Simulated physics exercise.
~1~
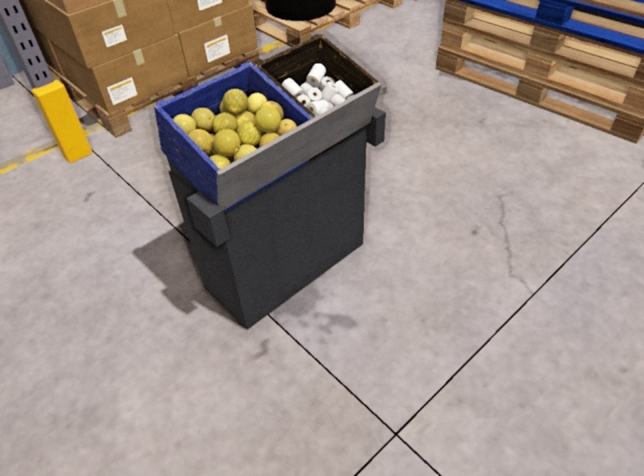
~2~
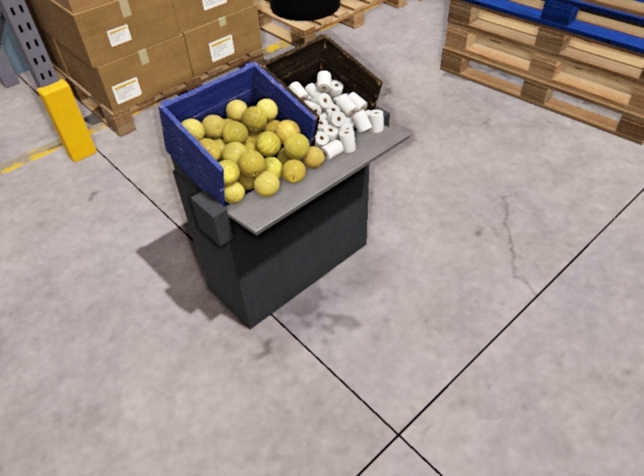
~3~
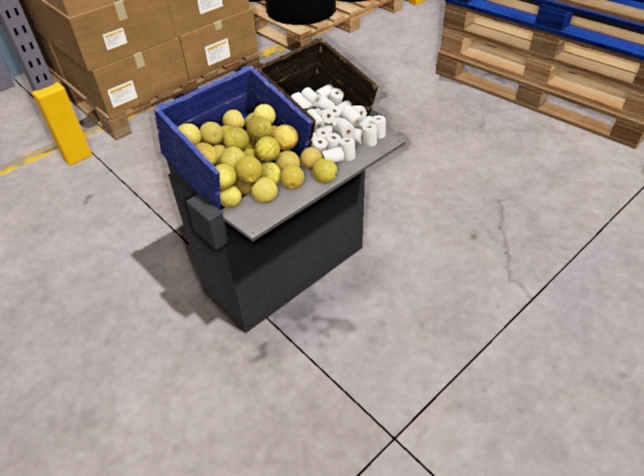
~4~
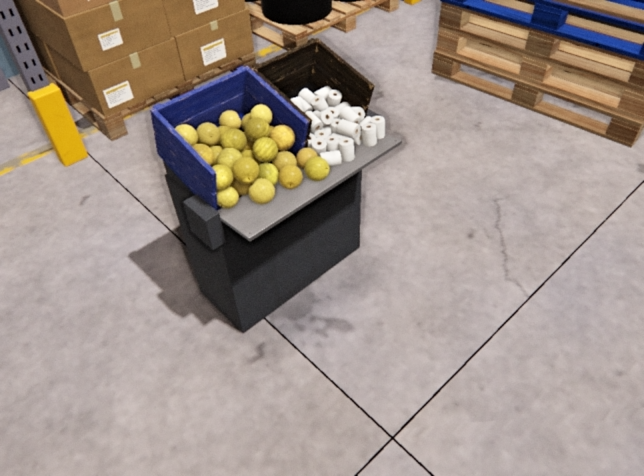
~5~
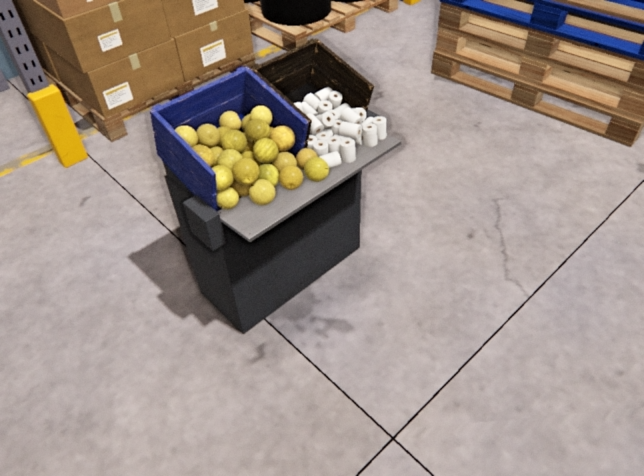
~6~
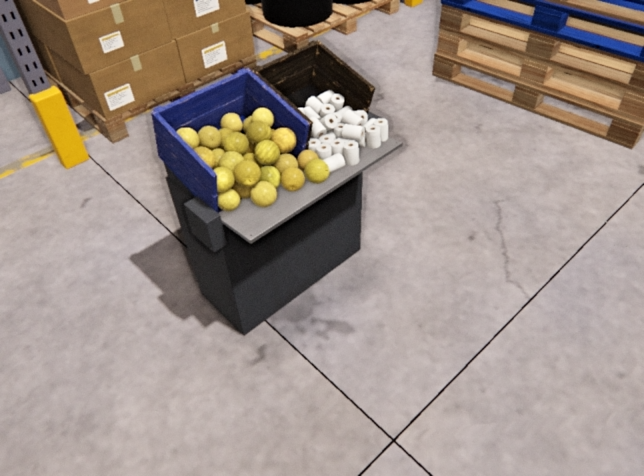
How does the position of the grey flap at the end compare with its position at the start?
At the start the flap leans upright across the fronts of the two bins. By the end it has been let down and lies over nearly flat, sticking out in front of them.
The clip opens on a dark stand in a warehouse, holding a blue bin of yellow apples beside a black bin of white paper rolls, with a raised grey flap closing off their fronts. The flap swings down and outward until it juts from the stand like a shelf. Apples and rolls spread forward onto it, some coming to lie near its outer edge. The flap then goes no lower, and the two loose piles shift only slightly before settling. At the end both bins are still in place, the flap stays lowered, and nothing has dropped to the concrete floor.
